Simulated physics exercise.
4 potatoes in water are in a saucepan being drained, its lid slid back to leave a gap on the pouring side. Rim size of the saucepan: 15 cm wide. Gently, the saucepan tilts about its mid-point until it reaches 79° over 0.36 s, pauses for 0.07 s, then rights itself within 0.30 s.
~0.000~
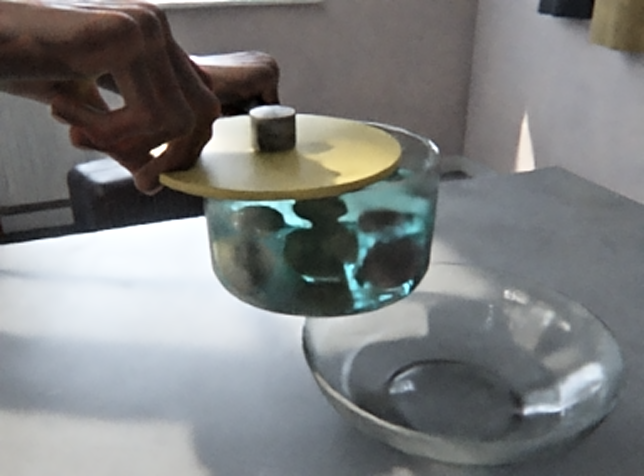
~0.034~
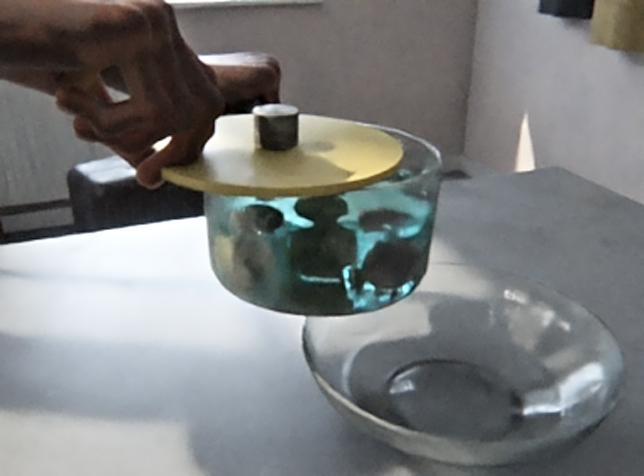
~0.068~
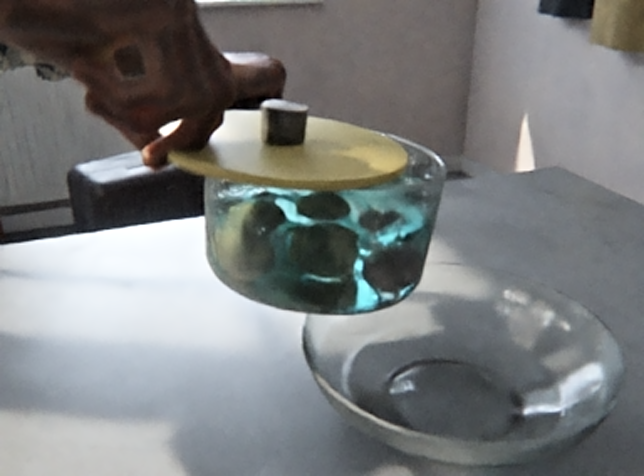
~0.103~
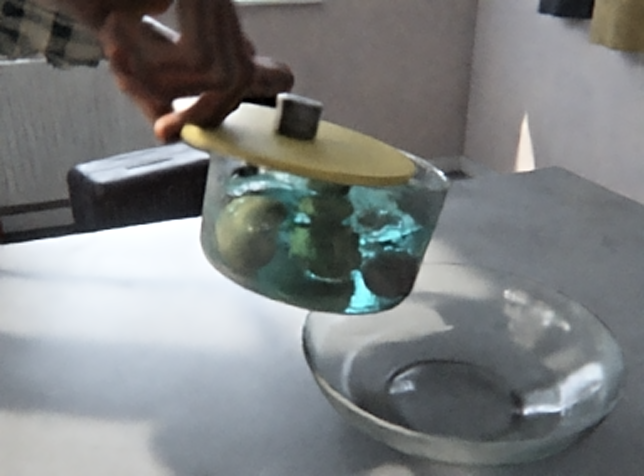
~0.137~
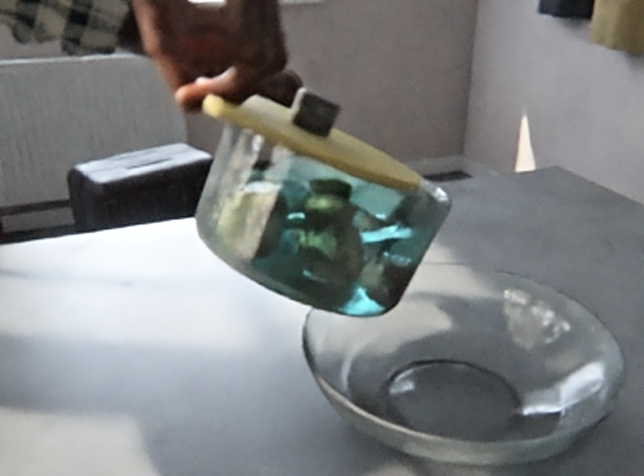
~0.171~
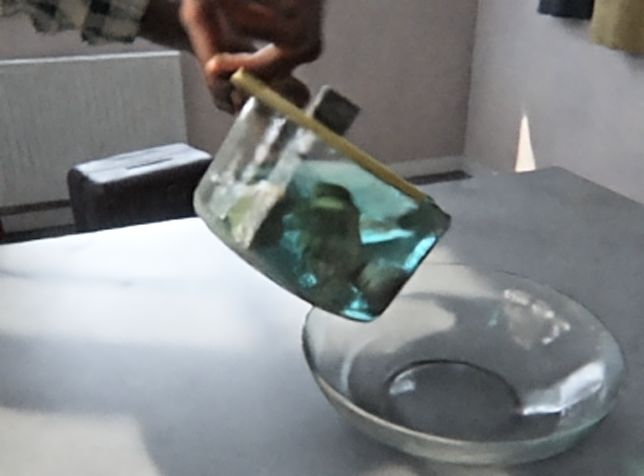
In a room with pale walls and a white radiator, a steady, slightly raised view looks across a grey table patched with light. A hand holds a clear glass saucepan of blue-green liquid and dark, rounded lumps, its yellow lid with a dark knob on top, above and left of an empty glass bowl. The saucepan tilts gradually, then steeply, to the right as the hand rises and turns.
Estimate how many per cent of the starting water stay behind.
33 %.
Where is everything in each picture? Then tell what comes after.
The first picture shows tilt 0°; pouring edge (424, 141); surface from (211, 204) to (418, 175); the lid's edge is at (385, 136), 26 mm short of the rim.
The second picture shows tilt 2°; pouring edge (425, 144); surface from (212, 202) to (419, 176).
The third picture shows tilt 7°; pouring edge (428, 153); surface from (213, 200) to (421, 178).
The fourth picture shows tilt 15°; pouring edge (431, 169); surface from (214, 197) to (424, 181).
The fifth picture shows tilt 25°; pouring edge (431, 189); surface from (210, 196) to (428, 185).
The sixth picture shows tilt 36°; pouring edge (428, 210); surface from (203, 190) to (424, 196); 1 per cent is over the edge; the lid's edge is at (405, 184), 26 mm short of the rim.
Then, 0.31 s in, the tilt is 76° and 71 per cent of the water is still in the saucepan.
Then, 0.41 s in, the tilt is 79° and 46 per cent of the water is still in the saucepan.
Then, 0.52 s in, the tilt is 62° and 34 per cent of the water is still in the saucepan.
Then, 0.64 s in, the tilt is 16° and 33 per cent of the water is still in the saucepan.
Finally, 33 per cent of the water is still in the saucepan.
